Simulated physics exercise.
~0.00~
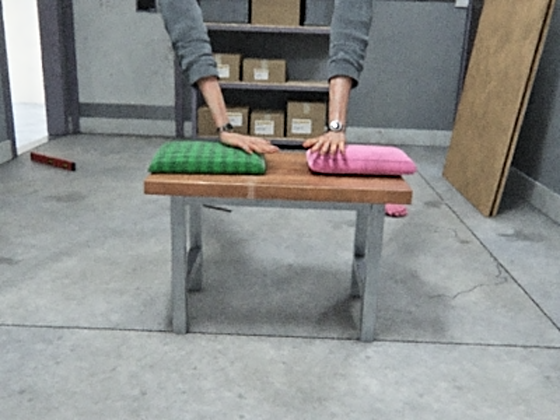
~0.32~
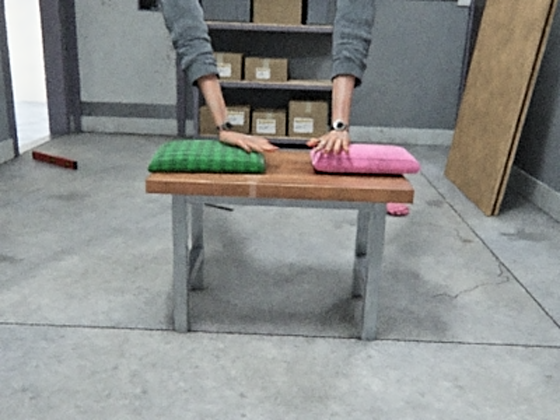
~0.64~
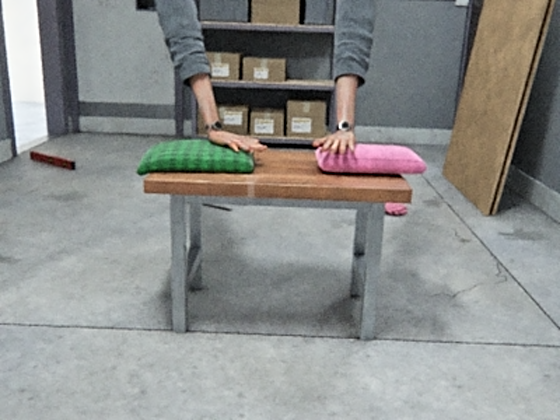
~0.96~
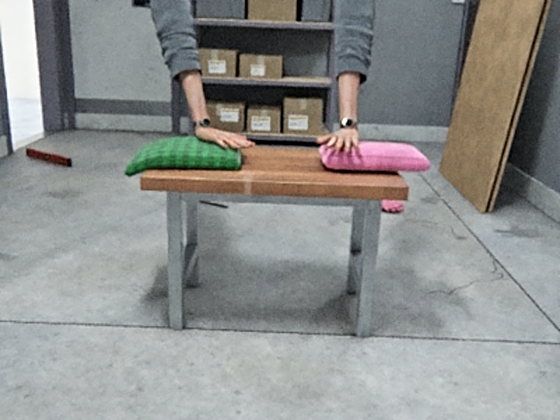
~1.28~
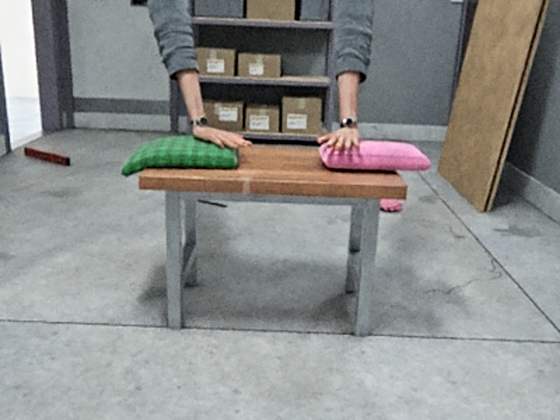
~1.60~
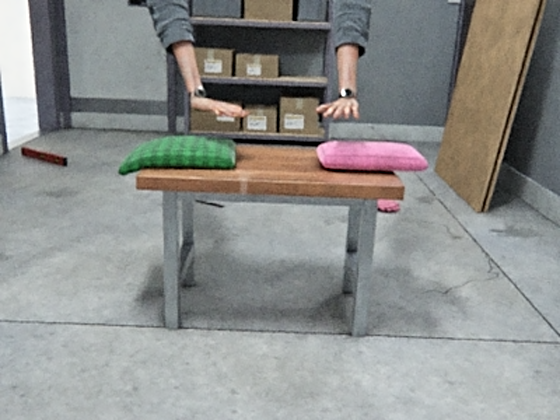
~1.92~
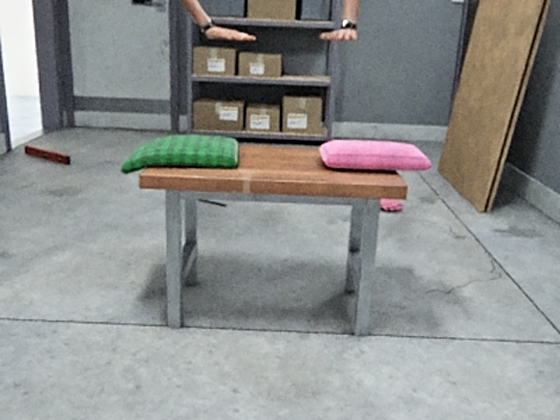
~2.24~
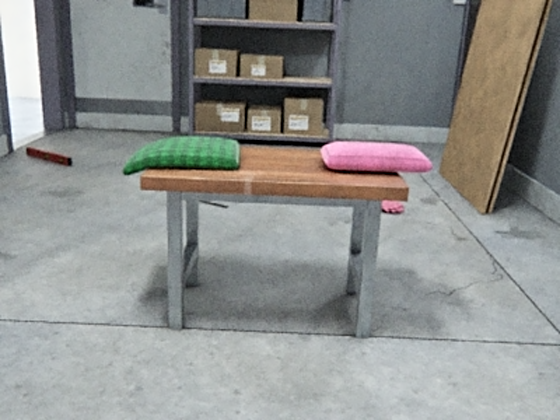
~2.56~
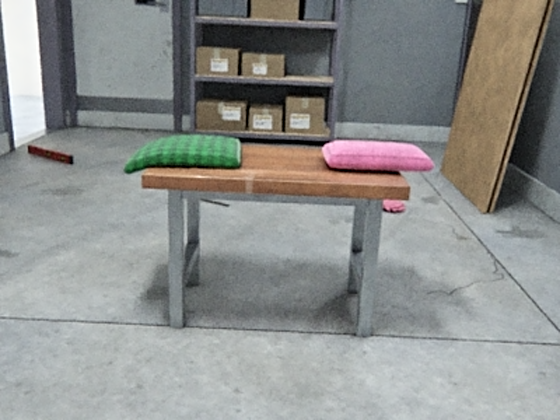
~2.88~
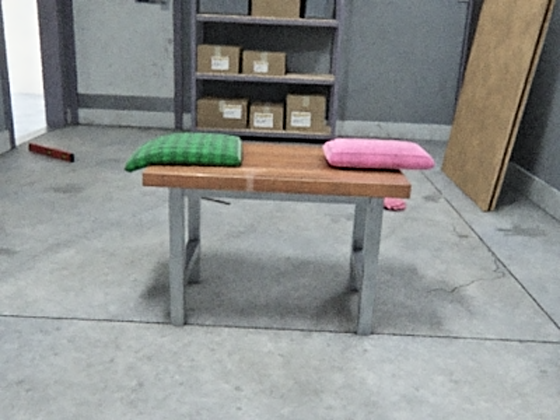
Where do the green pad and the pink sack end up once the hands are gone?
Both stay on top of the table, with the green pad at the left end and the pink sack at the right end.
